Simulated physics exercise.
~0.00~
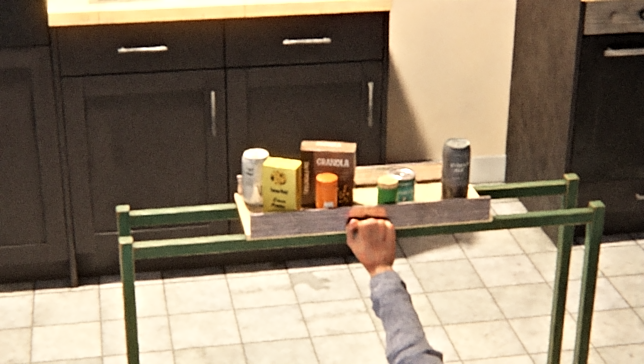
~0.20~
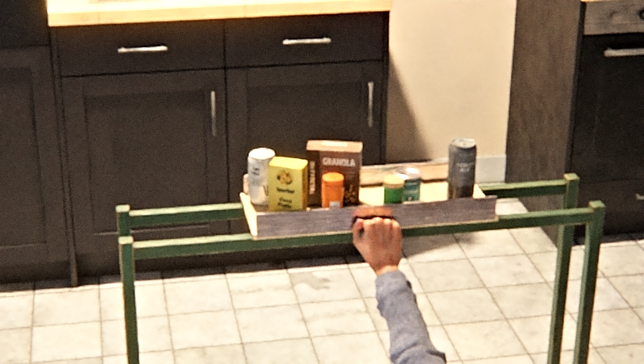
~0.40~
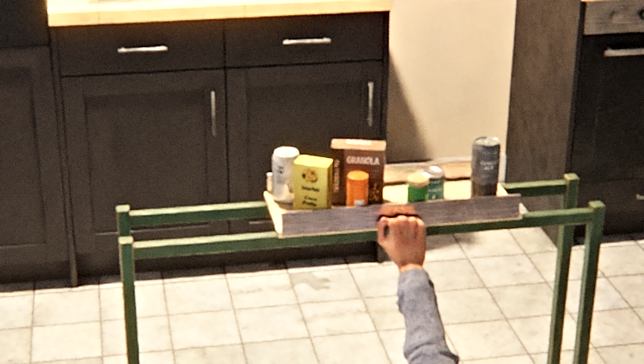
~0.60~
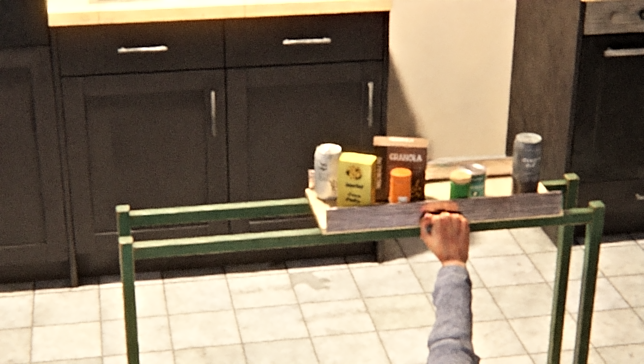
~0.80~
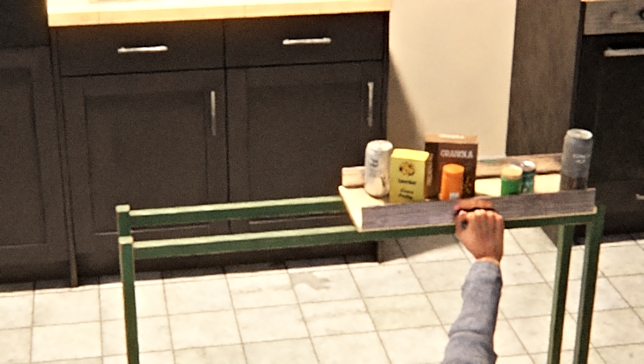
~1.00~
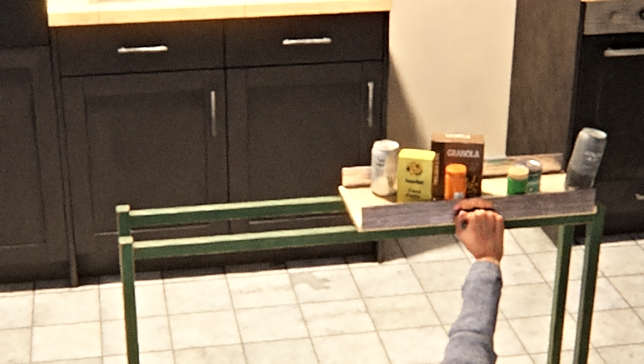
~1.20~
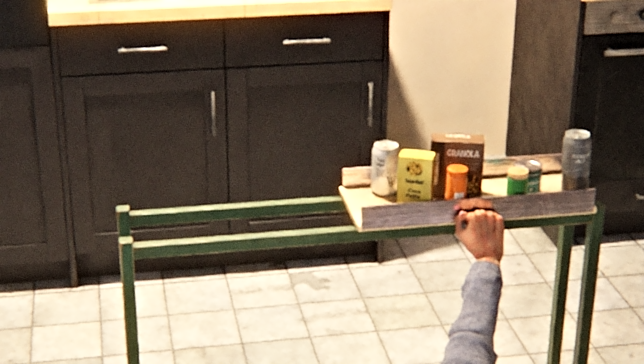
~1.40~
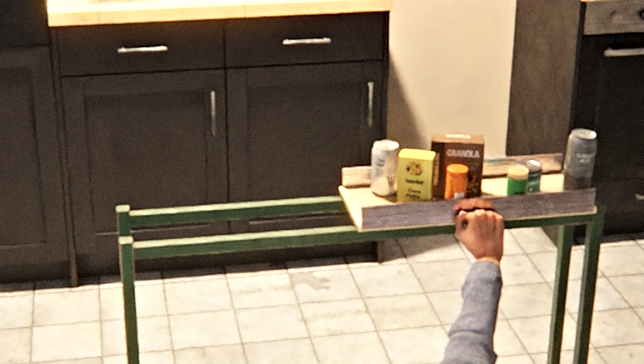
In a kitchen, a hand slides a loaded tray right; one grey can wobbles, then settles upright.
